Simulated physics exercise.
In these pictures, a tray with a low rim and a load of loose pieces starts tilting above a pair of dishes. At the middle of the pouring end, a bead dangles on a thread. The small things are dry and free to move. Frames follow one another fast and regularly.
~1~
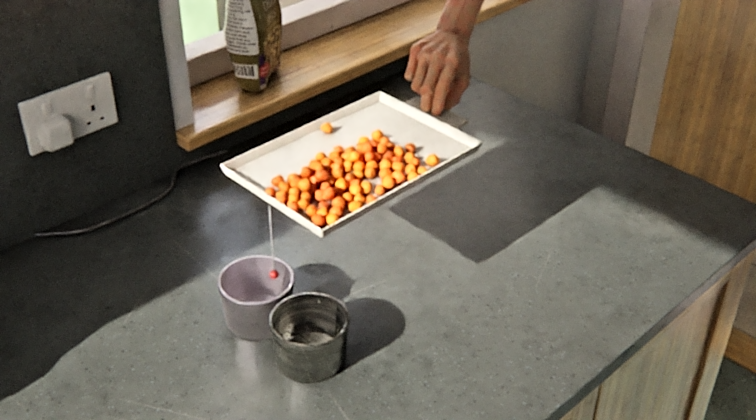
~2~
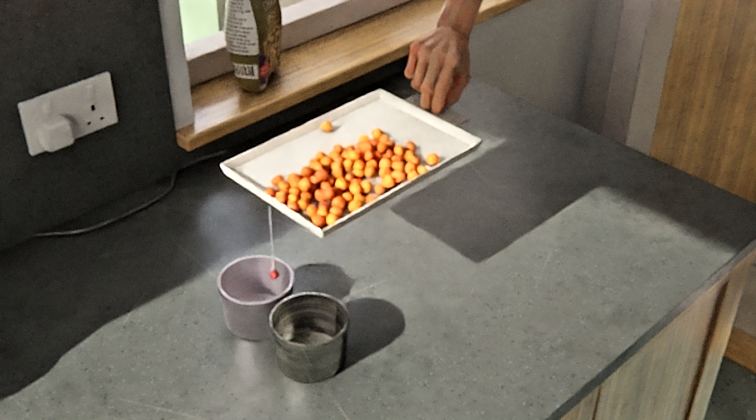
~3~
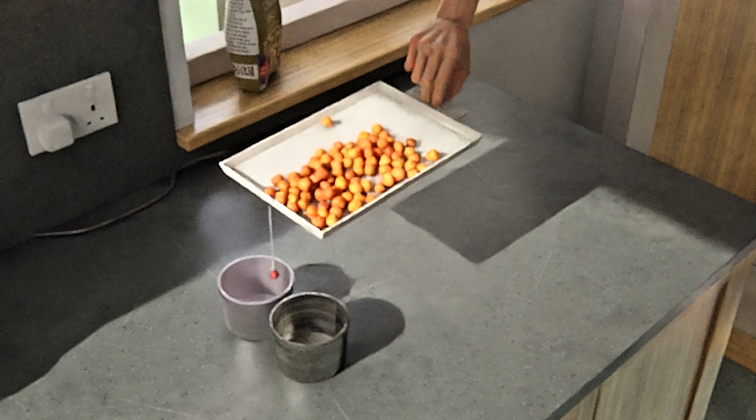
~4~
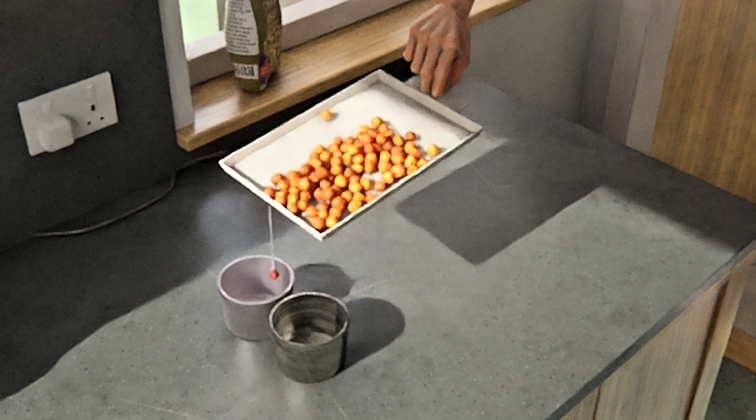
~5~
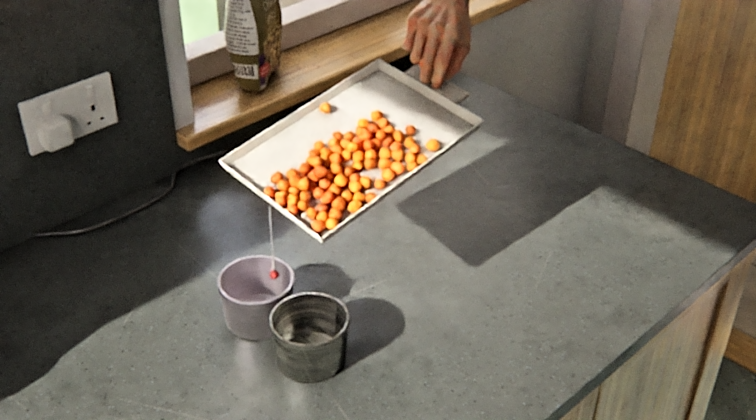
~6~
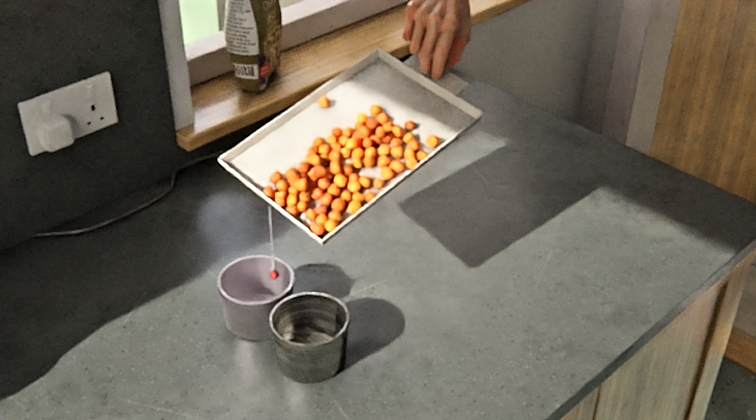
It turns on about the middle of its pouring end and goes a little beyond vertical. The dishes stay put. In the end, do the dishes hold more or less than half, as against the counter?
They hold more than half.
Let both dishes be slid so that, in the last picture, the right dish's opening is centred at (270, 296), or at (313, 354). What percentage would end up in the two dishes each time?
Some 30 percent in the first case, 50 percent in the second.
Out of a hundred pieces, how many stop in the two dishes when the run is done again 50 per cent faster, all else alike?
Roughly 60 %.
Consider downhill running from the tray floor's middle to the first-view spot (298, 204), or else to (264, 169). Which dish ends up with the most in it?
Case one goes to the right-side dish, case two to the left-side dish.
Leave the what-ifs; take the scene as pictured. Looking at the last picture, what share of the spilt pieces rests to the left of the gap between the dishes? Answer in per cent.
Left fraction: Around 50 per cent.
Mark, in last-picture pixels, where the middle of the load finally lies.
Roughly at (308, 350), give or take.
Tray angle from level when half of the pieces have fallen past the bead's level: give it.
Angle: Approx. 105 degrees.
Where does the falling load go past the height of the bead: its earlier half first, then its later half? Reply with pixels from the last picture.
About (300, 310), and after that about (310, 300).
Soon after the last picture, tray tipped steeply; nearly all on the tray; a stray few in the right dish; a stray few in the air.
A little later, tray tipped right over; about half on the tray; about a quarter in the right dish; a stray few outside both; about a third in the air.
Later still, tray tipped past a quarter turn; about two thirds in the right dish; about a third outside both.
At rest, tray tipped past a quarter turn; about two thirds in the right dish; none in the left dish; about a third outside both.
